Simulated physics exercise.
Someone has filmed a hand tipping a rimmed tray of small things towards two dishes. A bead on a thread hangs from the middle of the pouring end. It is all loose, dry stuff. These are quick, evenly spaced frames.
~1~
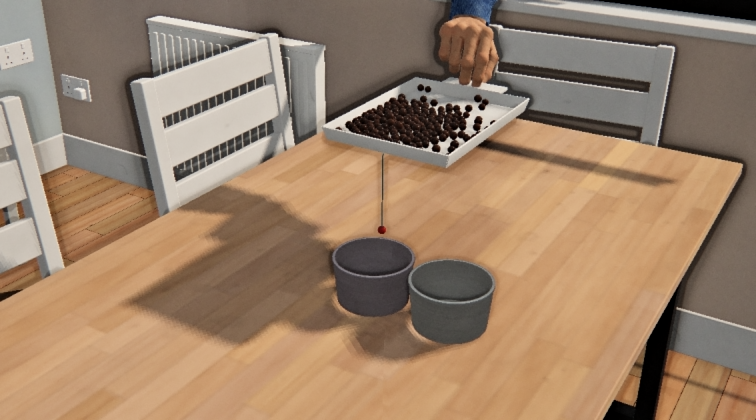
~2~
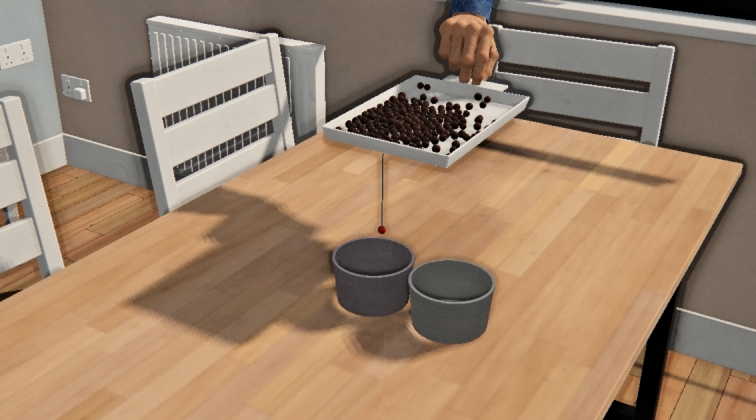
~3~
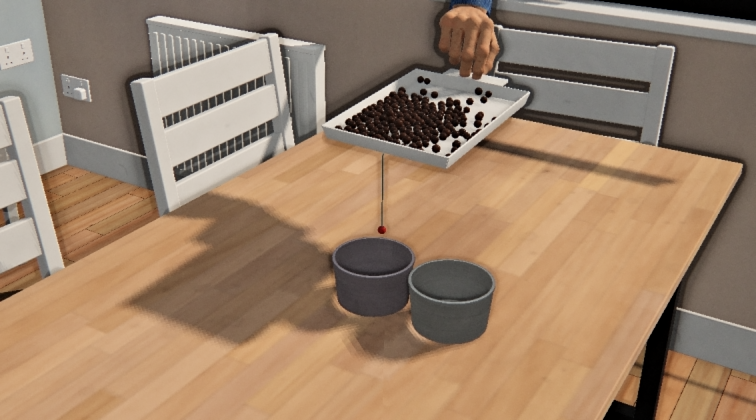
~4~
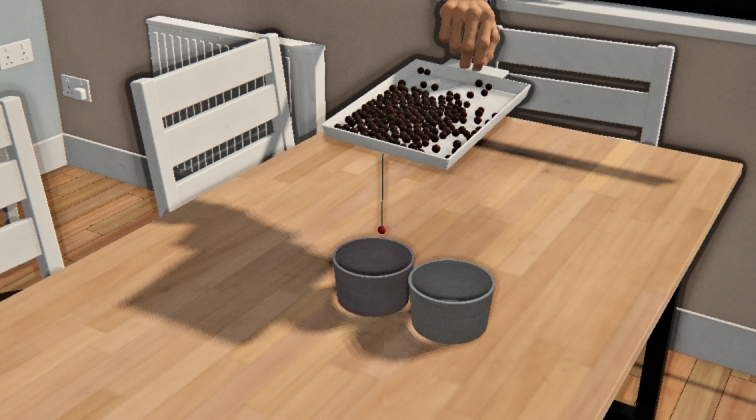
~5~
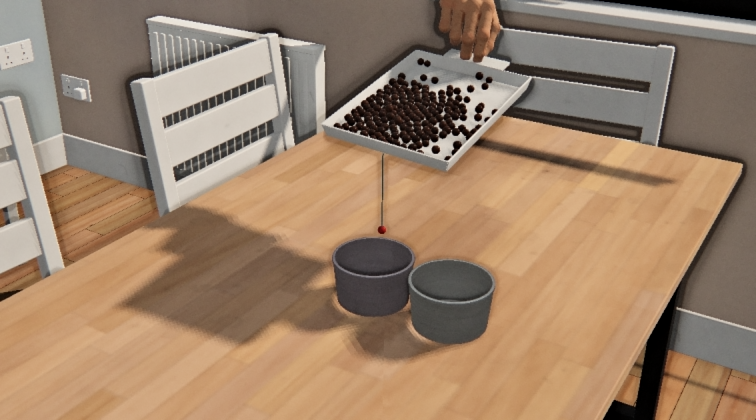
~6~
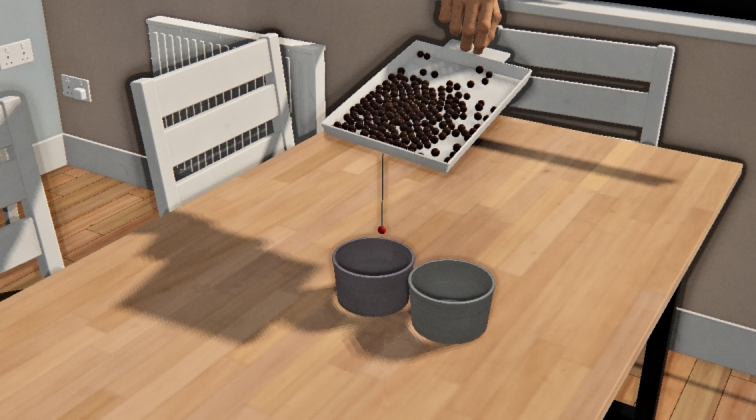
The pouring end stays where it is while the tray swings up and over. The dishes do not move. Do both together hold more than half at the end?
Caught overall: Over half.
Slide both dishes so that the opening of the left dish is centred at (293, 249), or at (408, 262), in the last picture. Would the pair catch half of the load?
In turn: Under half; more than half.
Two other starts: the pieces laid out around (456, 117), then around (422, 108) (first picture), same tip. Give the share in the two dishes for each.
About 90 and 90 per cent.
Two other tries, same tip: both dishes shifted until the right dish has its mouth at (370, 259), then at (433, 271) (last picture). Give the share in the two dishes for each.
In turn 30 and 90 in a hundred.
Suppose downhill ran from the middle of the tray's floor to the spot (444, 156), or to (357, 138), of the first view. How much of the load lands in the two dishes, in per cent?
About 80 and 10 per cent.
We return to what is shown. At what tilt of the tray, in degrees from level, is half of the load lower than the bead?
Roughly 75°.
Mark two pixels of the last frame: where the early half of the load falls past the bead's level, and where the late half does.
Early half (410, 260), late half (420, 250).
Soon after the last picture, tray tipped steeply; most on the tray; a stray few in the right dish; a stray few in the left dish; a small part in the air.
A little later, tray tipped right over; a stray few on the tray; about half in the right dish; about a third in the left dish; a small part outside both; a small part in the air.
Later still, tray tipped past a quarter turn; about half in the right dish; about a third in the left dish; a small part outside both.
By the end, tray tipped past a quarter turn; about half in the right dish; about a third in the left dish; a small part outside both.
